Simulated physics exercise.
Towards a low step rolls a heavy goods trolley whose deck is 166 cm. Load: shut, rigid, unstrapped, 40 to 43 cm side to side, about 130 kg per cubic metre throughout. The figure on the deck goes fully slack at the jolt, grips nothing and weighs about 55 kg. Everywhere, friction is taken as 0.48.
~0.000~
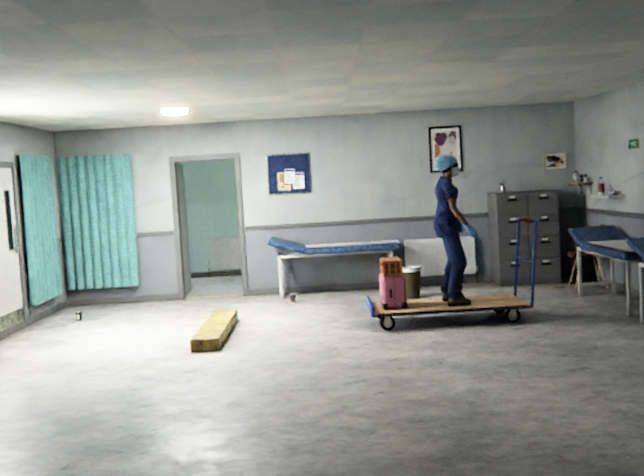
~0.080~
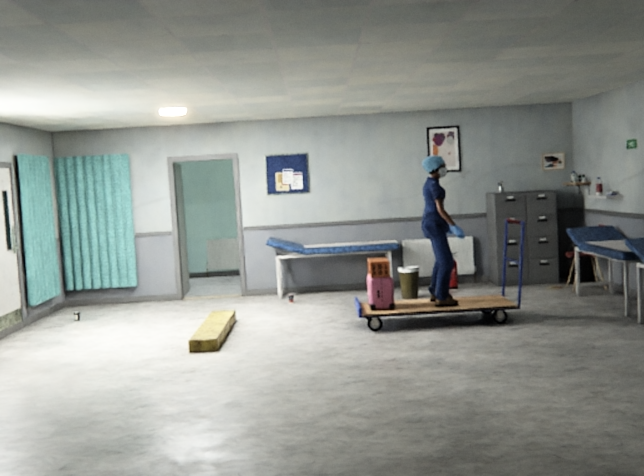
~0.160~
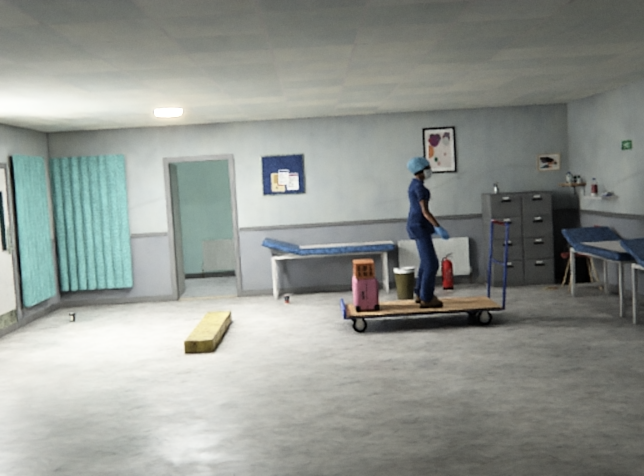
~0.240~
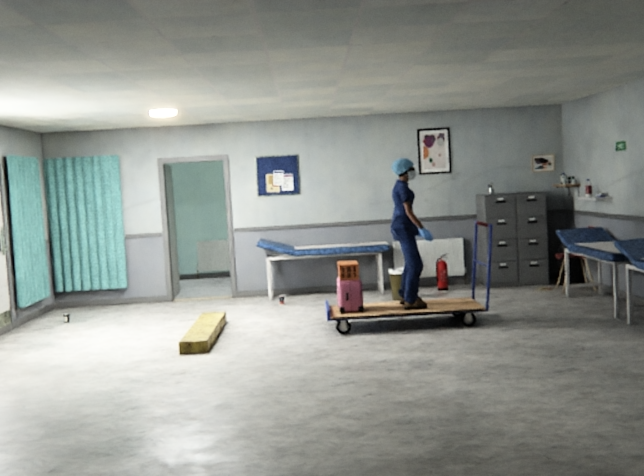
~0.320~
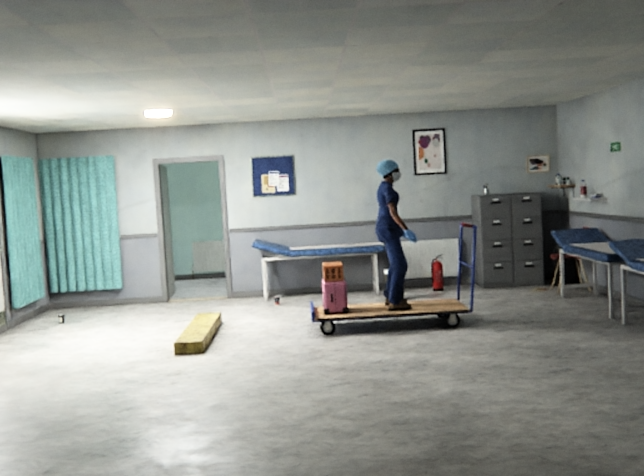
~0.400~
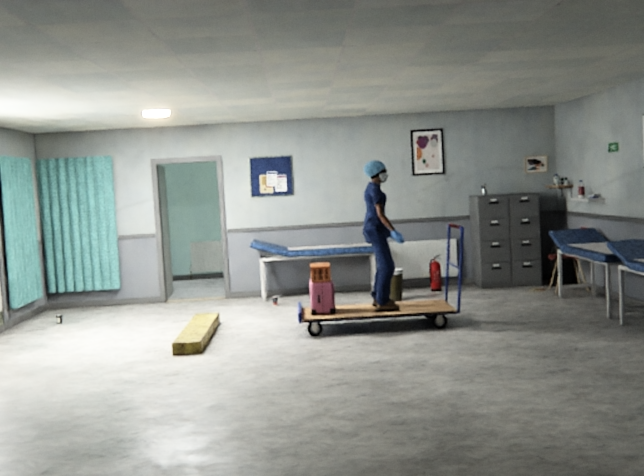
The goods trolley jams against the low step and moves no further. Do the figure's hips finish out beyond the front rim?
No.
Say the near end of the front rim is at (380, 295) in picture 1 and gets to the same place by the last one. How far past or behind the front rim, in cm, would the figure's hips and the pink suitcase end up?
In that run, the hips end up 0 cm back from the front rim and pink ends up 20 cm back.
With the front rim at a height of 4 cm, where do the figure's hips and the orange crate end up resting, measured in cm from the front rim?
In that setup the hips stop 50 cm short of the front rim, while the orange item goes 90 cm past.
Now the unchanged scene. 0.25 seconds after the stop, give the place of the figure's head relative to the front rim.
60 cm behind the rim.
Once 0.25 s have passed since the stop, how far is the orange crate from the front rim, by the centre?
Roughly 5 cm short of the front rim.
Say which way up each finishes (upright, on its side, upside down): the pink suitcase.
At rest: Pink upright.
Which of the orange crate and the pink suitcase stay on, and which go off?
End result - orange: Goes over; pink: Stays.
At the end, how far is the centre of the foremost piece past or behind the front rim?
Roughly 50 cm beyond the front rim.
The wheels strike at 1.12 s.
After 1.67 s the figure's hips are 41 cm behind the rim, near (238, 285) in the last picture's view.
After 2.12 s the figure's hips are 41 cm behind the rim, near (239, 300) in the last picture's view.
At rest, 3.6 s, past the rim, orange crate; behind it, pink suitcase and the figure's hips.
